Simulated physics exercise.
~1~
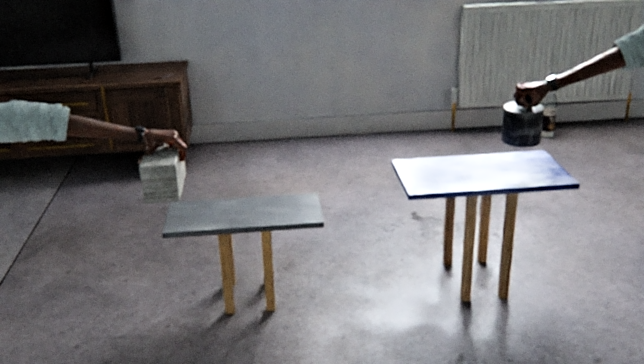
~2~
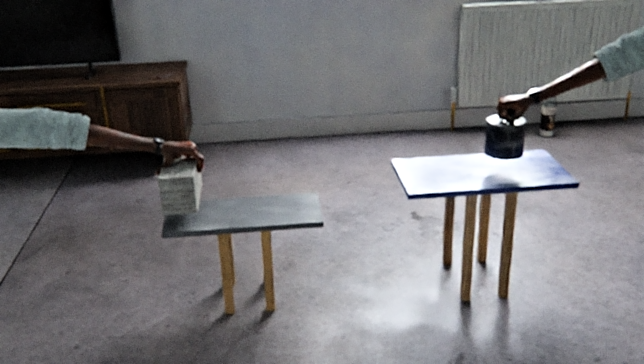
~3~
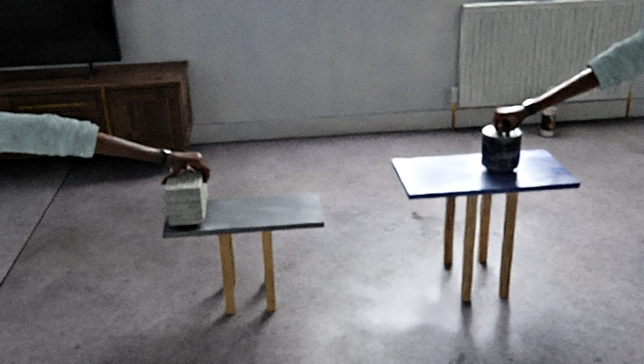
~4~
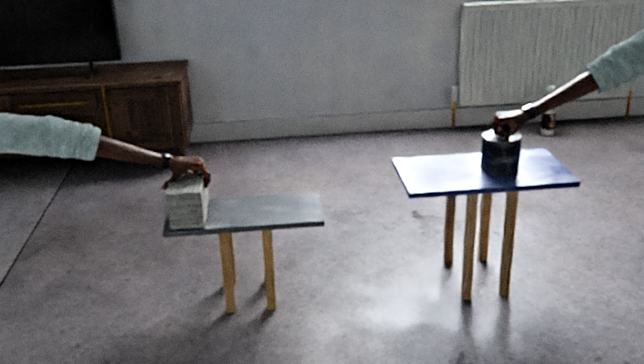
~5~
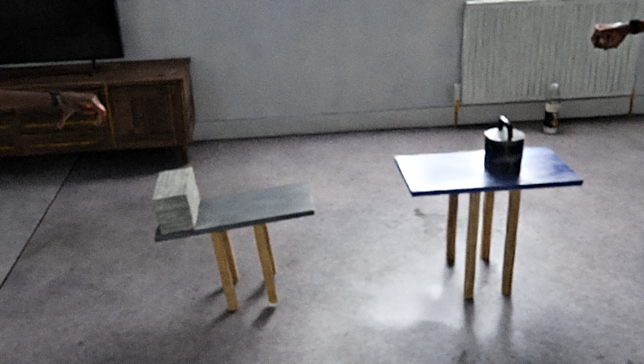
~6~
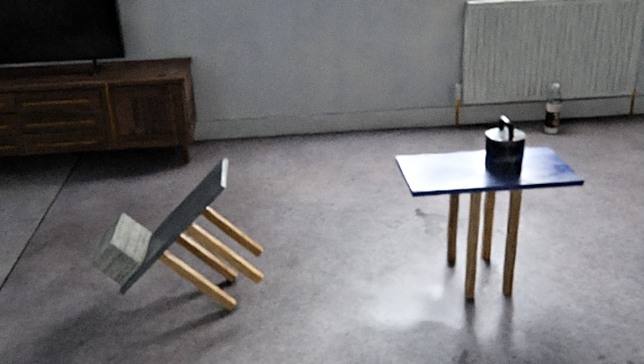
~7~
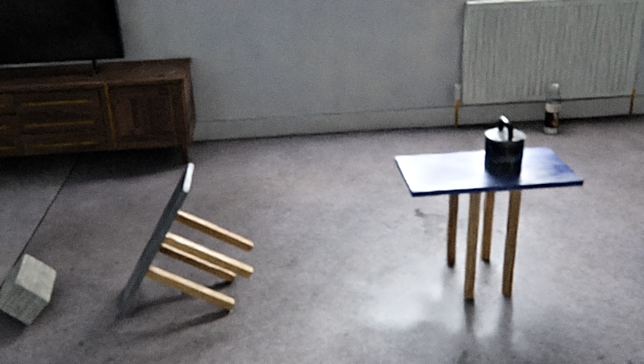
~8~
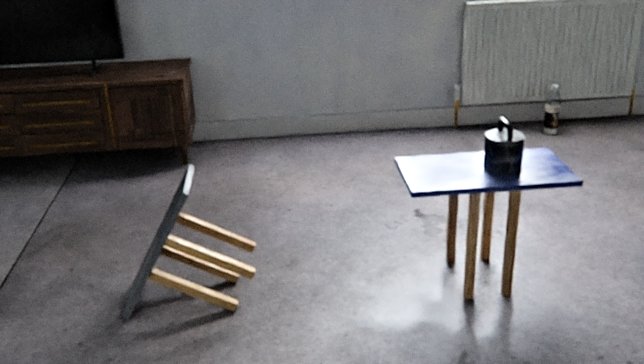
In this clip, two hands set a pale block on the left end of a grey plant stand and a dark, handled object on a blue trestle, then withdraw; the grey stand tips over leftward, the block tumbles away, and the blue trestle stays upright with its load.
